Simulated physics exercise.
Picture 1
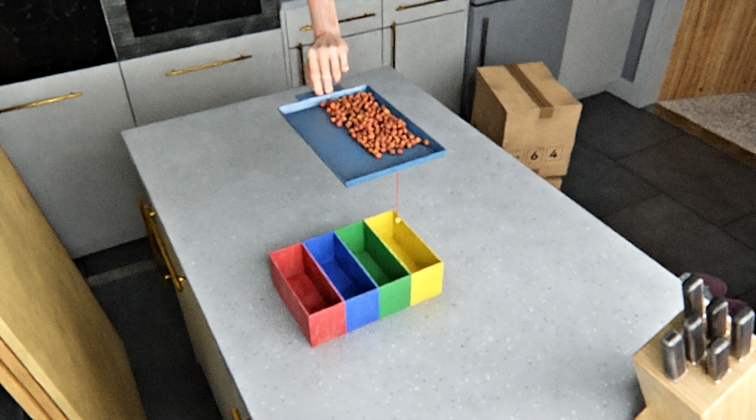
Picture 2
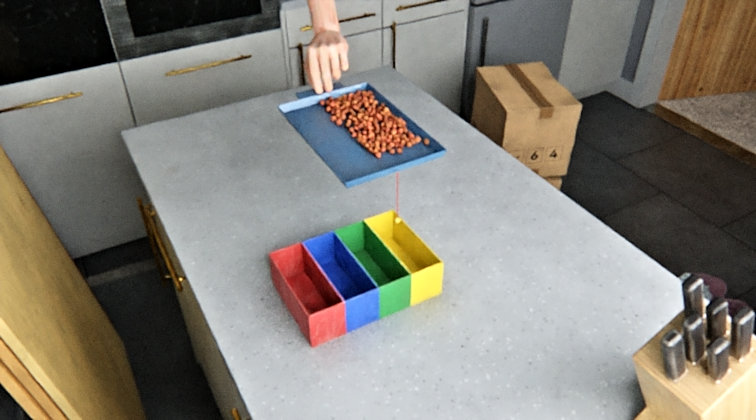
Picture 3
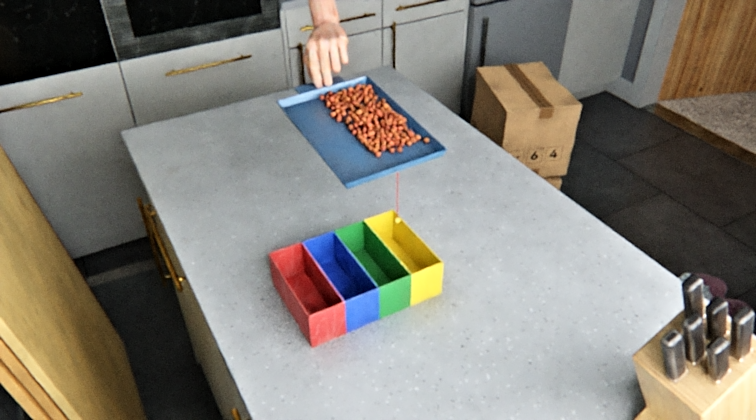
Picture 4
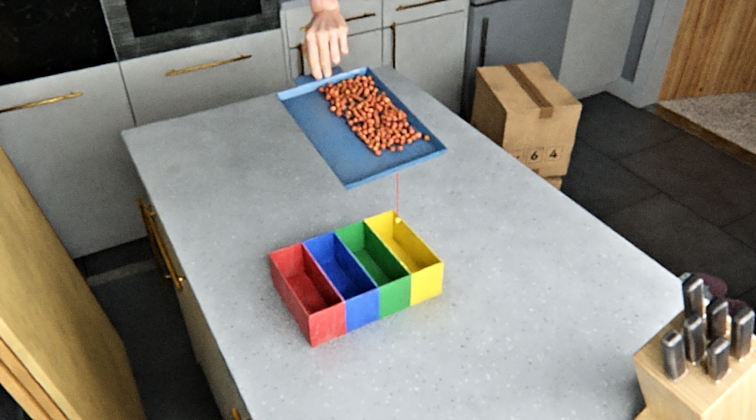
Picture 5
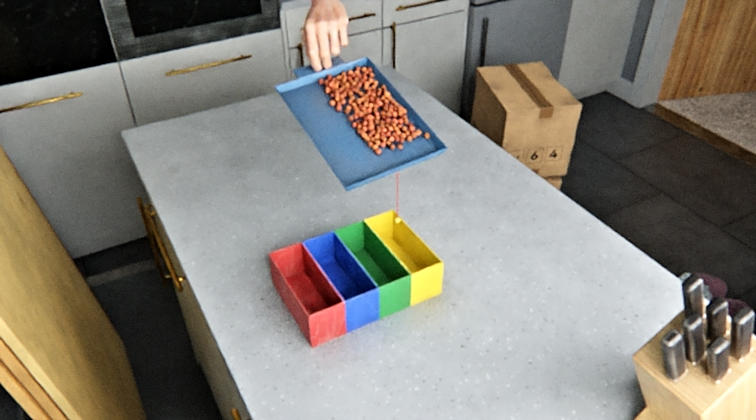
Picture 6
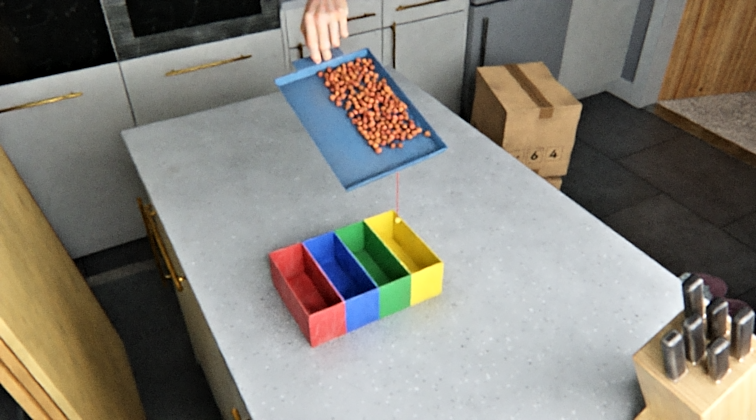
The clip opens on a blue tray of reddish-brown pellets held level by a hand above a grey counter, near red, blue, green and yellow compartments. The hand then gradually raises the far end, tilting the tray with its near left corner lowest, while the pellets stay bunched together.
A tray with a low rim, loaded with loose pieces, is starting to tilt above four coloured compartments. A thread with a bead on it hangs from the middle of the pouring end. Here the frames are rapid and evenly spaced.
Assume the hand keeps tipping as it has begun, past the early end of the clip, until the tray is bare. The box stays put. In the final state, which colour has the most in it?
Most ends up in green.
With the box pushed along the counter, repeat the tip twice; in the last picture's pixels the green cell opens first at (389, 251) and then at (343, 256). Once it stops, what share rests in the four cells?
The first comes to 100 percent and the second to 80 percent.
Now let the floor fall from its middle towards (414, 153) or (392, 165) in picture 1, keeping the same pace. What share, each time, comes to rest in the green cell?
Roughly 0 percent first and 20 percent second.
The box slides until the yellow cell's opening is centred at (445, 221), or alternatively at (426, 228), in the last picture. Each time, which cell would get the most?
So the first one goes to red and the second to the cell in blue.
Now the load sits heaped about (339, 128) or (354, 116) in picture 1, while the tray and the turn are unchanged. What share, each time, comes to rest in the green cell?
Around 50 in a hundred the first time, around 60 in a hundred the second.
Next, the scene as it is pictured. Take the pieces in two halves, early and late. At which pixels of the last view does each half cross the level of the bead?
Early-half point (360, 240); late-half point (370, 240).
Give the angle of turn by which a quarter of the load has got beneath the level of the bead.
Angle: Approx. 90 degrees.
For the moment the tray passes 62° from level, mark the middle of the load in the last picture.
Centre estimate: (371, 164).
Soon, tray tipped steeply; most on the tray; a stray few in the blue cell; a stray few in the green cell; a small part falling or outside the box.
A while on, tray tipped past a quarter turn; a small part on the tray; about a third in the green cell; about a quarter in the blue cell; a small part in the yellow cell; a stray few in the red cell; about a quarter falling or outside the box.
Towards the end, tray tipped past a quarter turn; about half in the green cell; about a quarter in the yellow cell; about a quarter in the blue cell; a stray few in the red cell; a stray few falling or outside the box.
Finally, tray tipped past a quarter turn; about half in the green cell; about a quarter in the yellow cell; about a quarter in the blue cell; a stray few in the red cell; a stray few outside the box.
